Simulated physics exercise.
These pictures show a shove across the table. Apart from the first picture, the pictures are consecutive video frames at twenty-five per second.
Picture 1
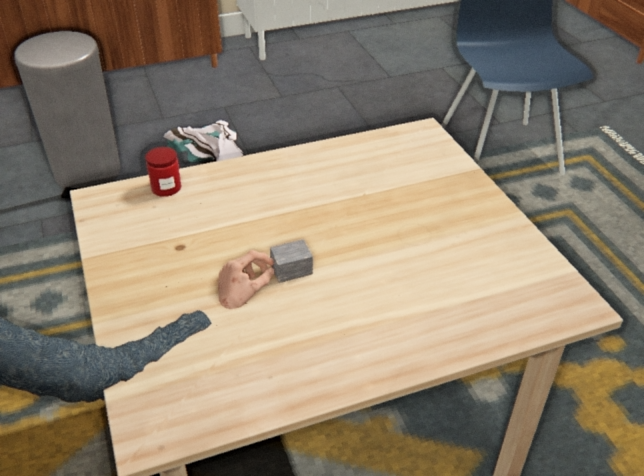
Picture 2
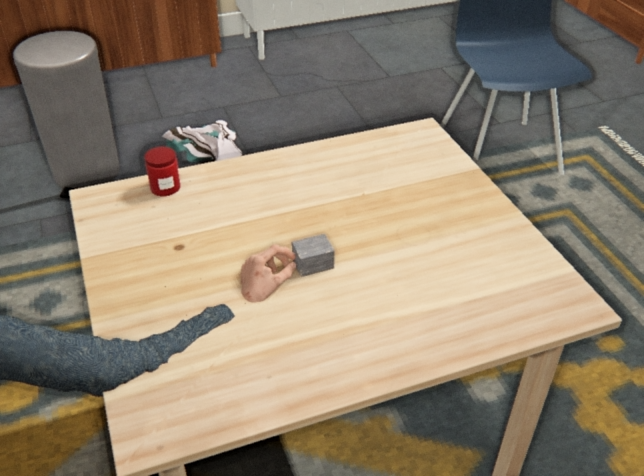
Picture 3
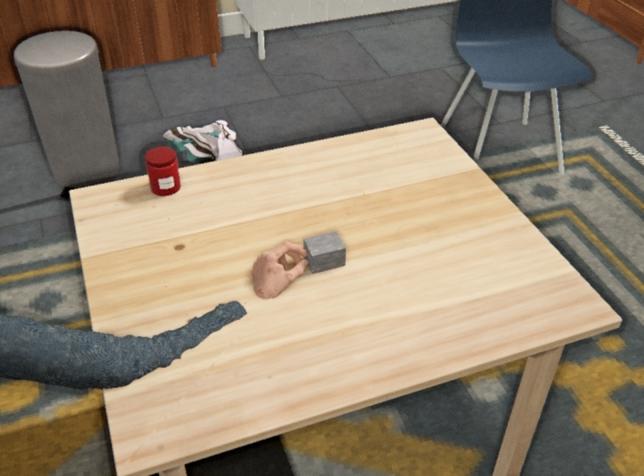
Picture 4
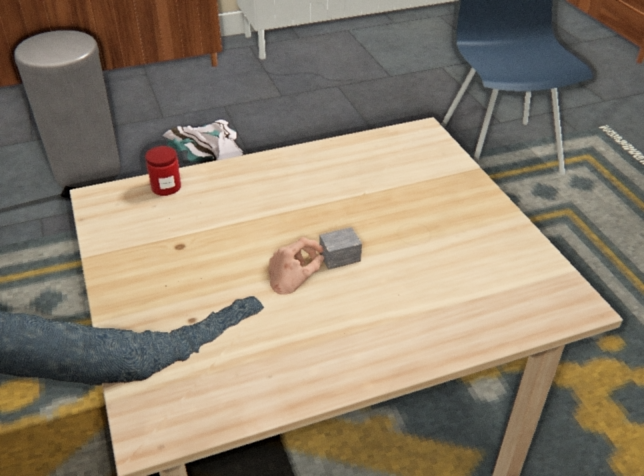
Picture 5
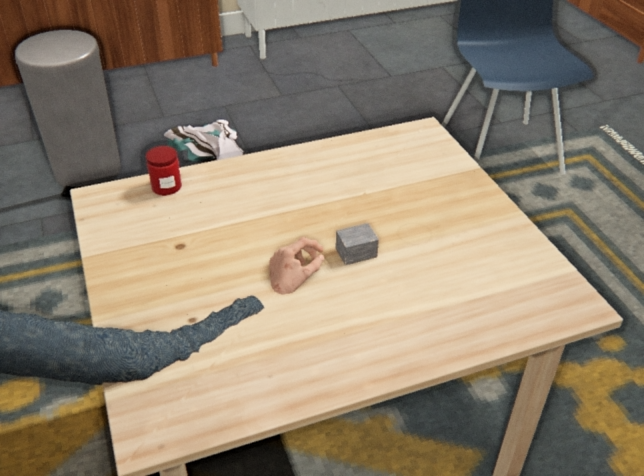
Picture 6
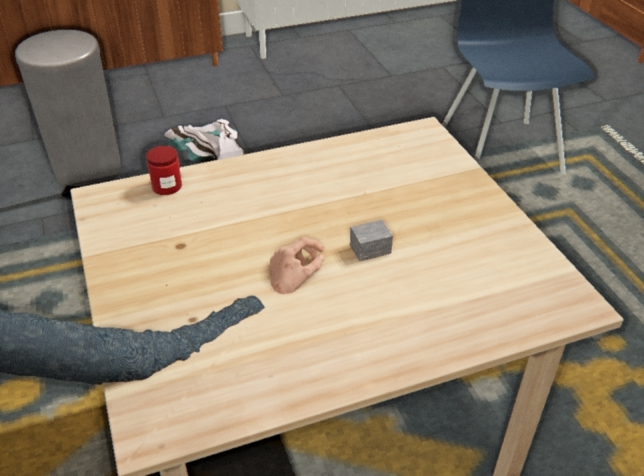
On a wooden table, a hand pushes a grey block right, and the block slides away.
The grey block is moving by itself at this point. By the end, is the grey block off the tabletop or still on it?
By the end it is still on the tabletop.
Then, 0.10 s later than the last frame, grey block moved well along near (396, 234).
Then, 0.20 s later than the last frame, grey block moved well along near (407, 232).
When it is over, moved from the start, grey block. End places, in pixels of the last picture, grey block near (407, 232).
